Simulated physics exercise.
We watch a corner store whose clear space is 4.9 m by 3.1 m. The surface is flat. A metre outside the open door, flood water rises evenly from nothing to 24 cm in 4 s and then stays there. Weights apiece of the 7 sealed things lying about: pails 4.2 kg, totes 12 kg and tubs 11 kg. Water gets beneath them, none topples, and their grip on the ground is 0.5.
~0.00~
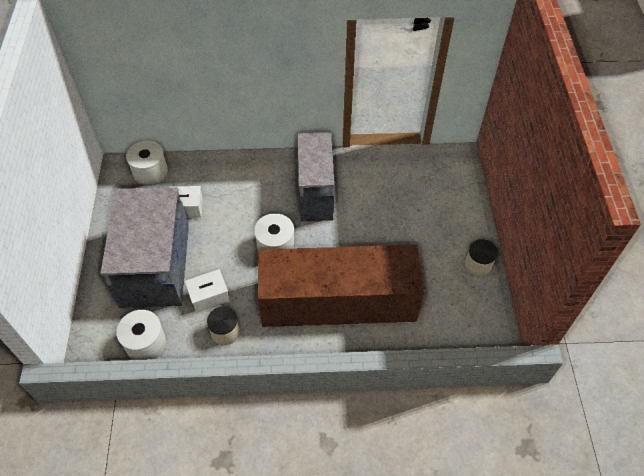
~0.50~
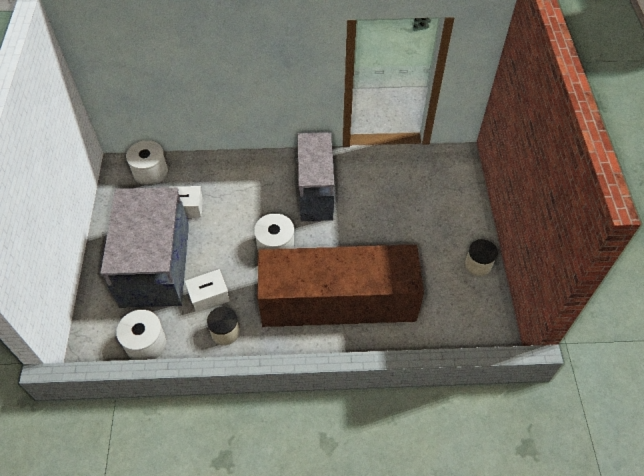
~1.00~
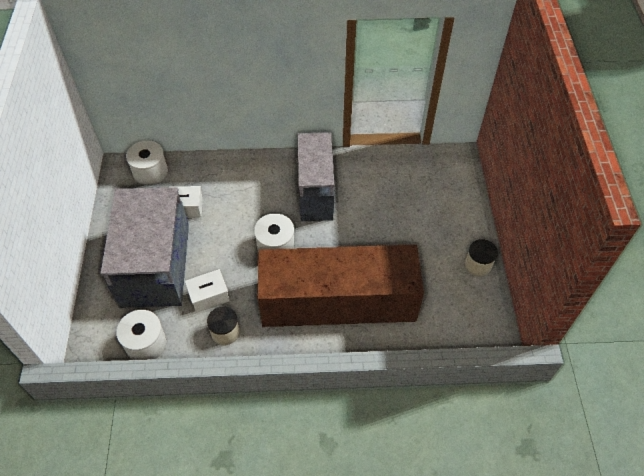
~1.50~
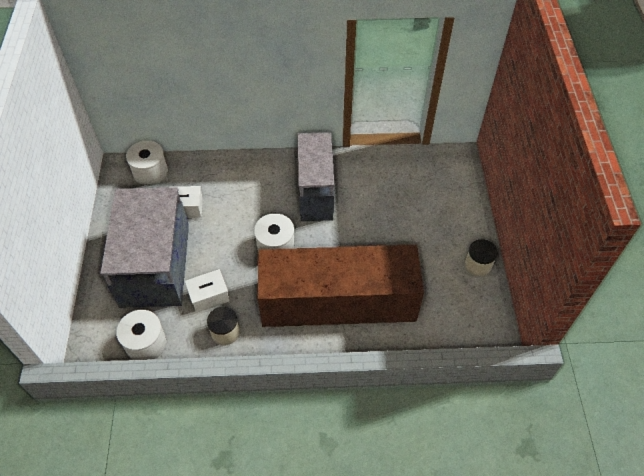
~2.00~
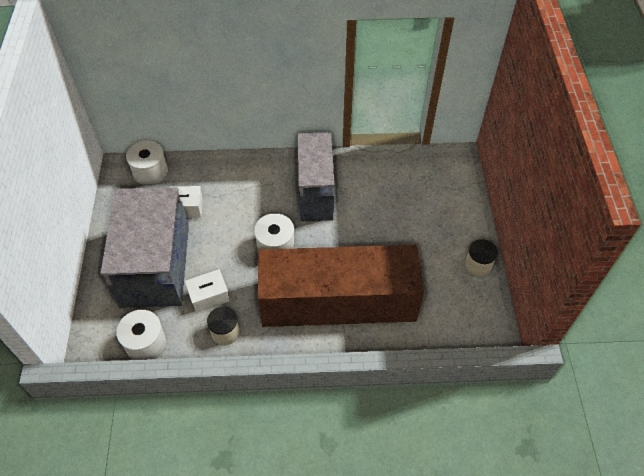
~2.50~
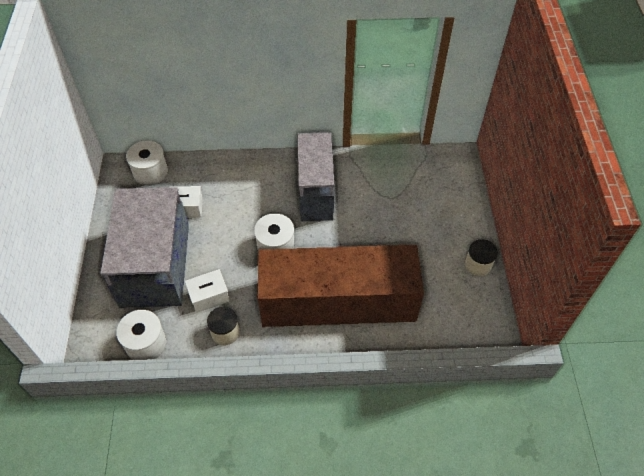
Greenish water spread over the pale ground outside a small open-topped room and showed through the doorway, then a thin patch crept just inside onto the floor, while the blocks and round containers stayed still.
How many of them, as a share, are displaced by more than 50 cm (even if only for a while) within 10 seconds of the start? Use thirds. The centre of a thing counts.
Share: One to two thirds.
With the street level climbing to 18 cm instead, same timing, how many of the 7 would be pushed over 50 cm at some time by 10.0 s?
Then 2.
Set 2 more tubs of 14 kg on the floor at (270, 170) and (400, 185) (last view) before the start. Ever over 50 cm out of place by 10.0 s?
In that order: Less, over.
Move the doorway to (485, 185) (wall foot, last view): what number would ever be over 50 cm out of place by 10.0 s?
Then 2.
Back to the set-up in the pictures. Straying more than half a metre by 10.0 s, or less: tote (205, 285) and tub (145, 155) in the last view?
In turn: Short of it, under.
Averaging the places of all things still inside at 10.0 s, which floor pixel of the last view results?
At about (164, 262).
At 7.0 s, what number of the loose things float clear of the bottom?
1 of them.
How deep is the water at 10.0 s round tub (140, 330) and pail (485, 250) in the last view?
Roughly 7 and 14 cm.
After 3.5 s 0 of 7 are over 50 cm from their spots; 0 afloat.
After 4.5 s 0 of 7 are over 50 cm from their spots; 0 afloat.
After 7.0 s 1 of 7 are over 50 cm from their spots; 1 afloat.
After 10.0 s 3 of 7 are over 50 cm from their spots, and 3 have been at some point; 2 afloat.
